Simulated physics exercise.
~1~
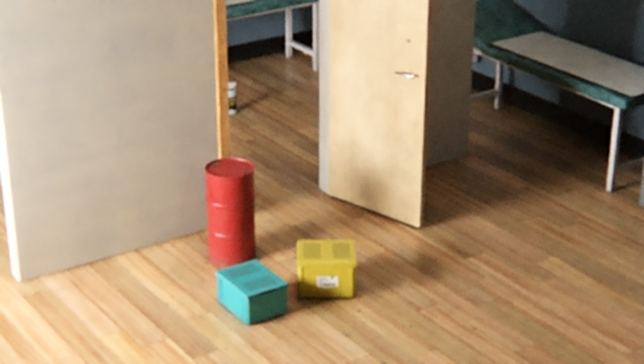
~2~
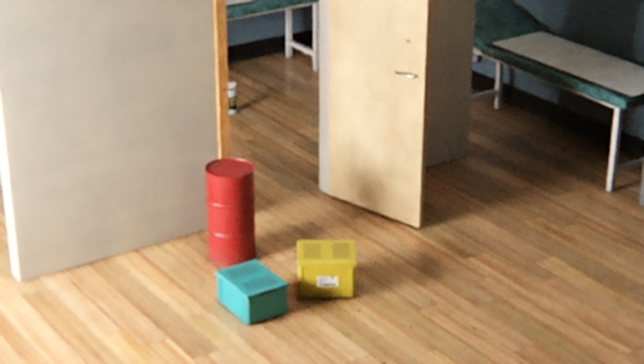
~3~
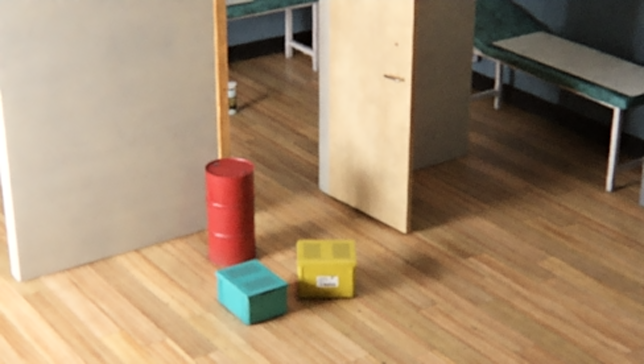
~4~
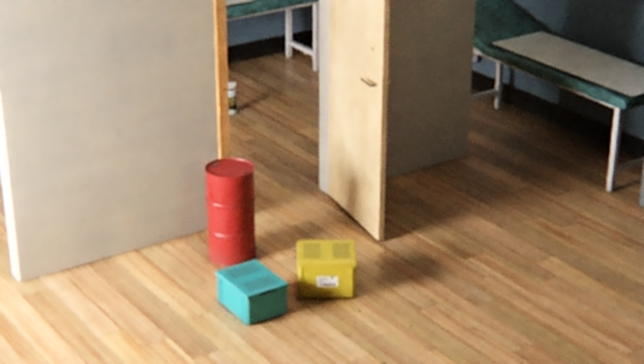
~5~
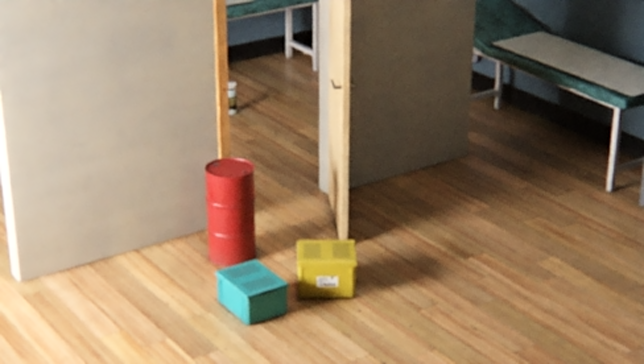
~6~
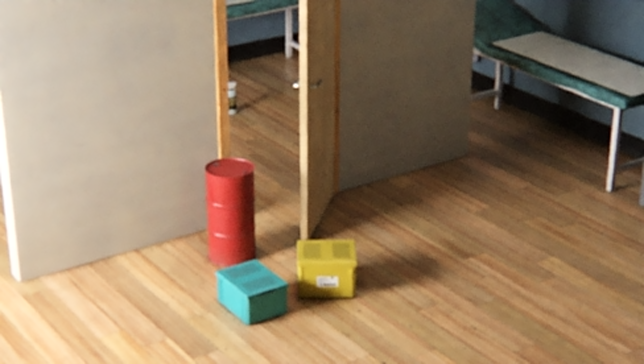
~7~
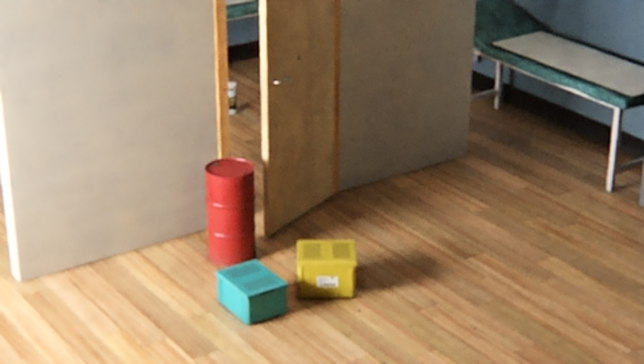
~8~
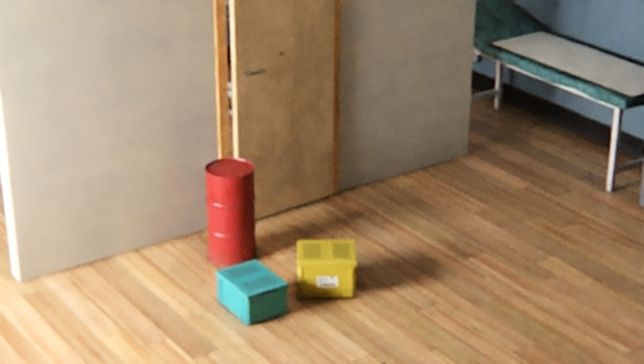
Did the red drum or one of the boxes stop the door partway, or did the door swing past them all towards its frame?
The door swung past them all. It moved behind the red drum without disturbing anything and came almost up against its frame.
A wooden door standing wide open swung steadily leftward towards its frame, passing behind a red drum while the yellow and turquoise boxes stayed put on the floor, and it ended up nearly shut with just a narrow gap left.
